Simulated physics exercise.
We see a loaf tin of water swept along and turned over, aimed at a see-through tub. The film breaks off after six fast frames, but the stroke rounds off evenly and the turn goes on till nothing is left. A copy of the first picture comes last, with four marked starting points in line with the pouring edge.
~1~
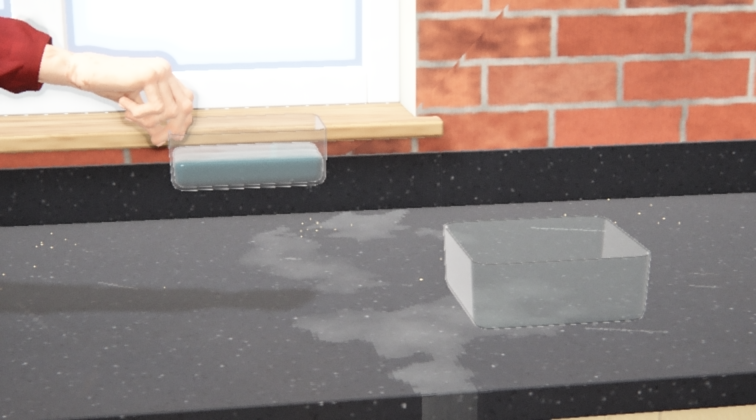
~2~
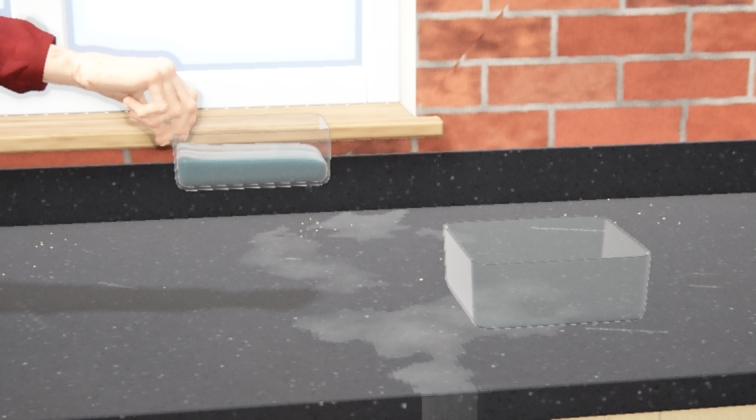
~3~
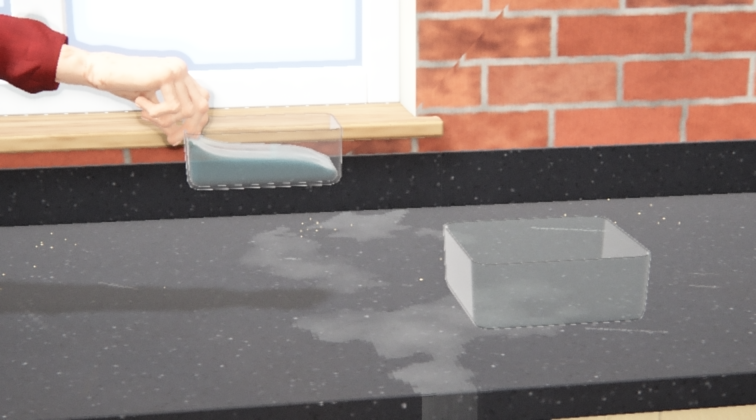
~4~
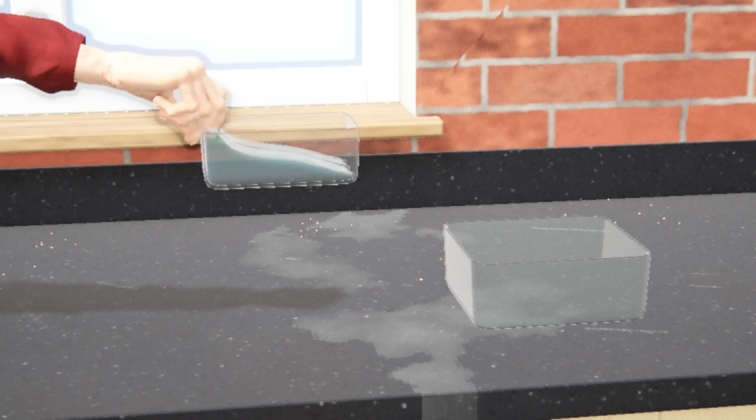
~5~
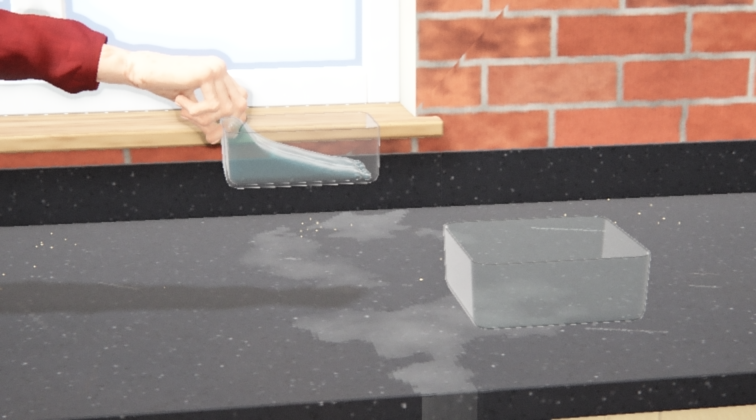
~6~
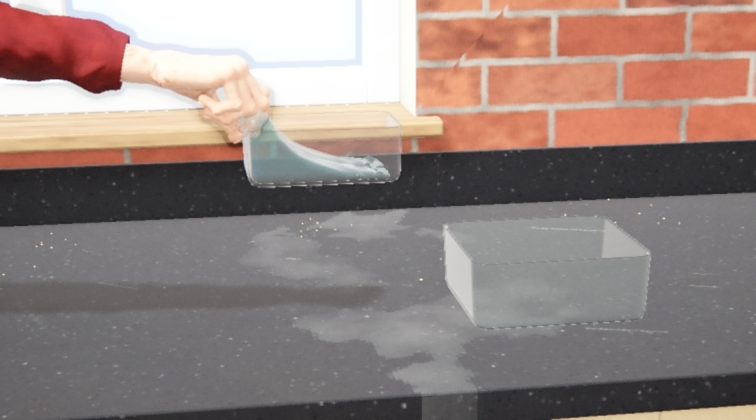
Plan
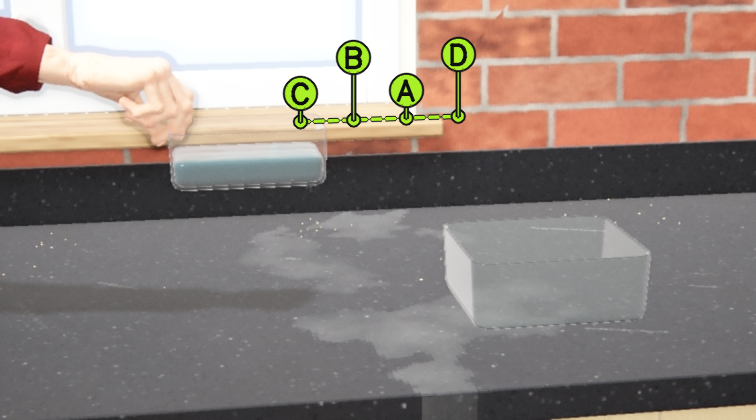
A hand in a red sleeve moved a clear container of bluish water to the right above a dark speckled counter, and the water sloshed up its left side while an open see-through tub sat still.
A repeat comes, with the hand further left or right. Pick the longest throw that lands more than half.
Choose B.
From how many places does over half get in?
Three of the four.
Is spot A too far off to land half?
No.
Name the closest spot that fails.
That would be C.
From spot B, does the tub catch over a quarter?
Yes.
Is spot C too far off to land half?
Yes.
On the marked copy, A at (406, 118); B at (353, 119); C at (300, 121); D at (458, 116).
Choosing A, about 77 % lands in the tub, 7 % falls short and 17 % goes beside or beyond.
Choosing B, about 61 % lands in the tub, 27 % falls short and 12 % goes beside or beyond.
Choosing C, about 36 % lands in the tub, 59 % falls short and 5 % goes beside or beyond.
Choosing D, about 61 % lands in the tub, 5 % falls short and 34 % goes beside or beyond.
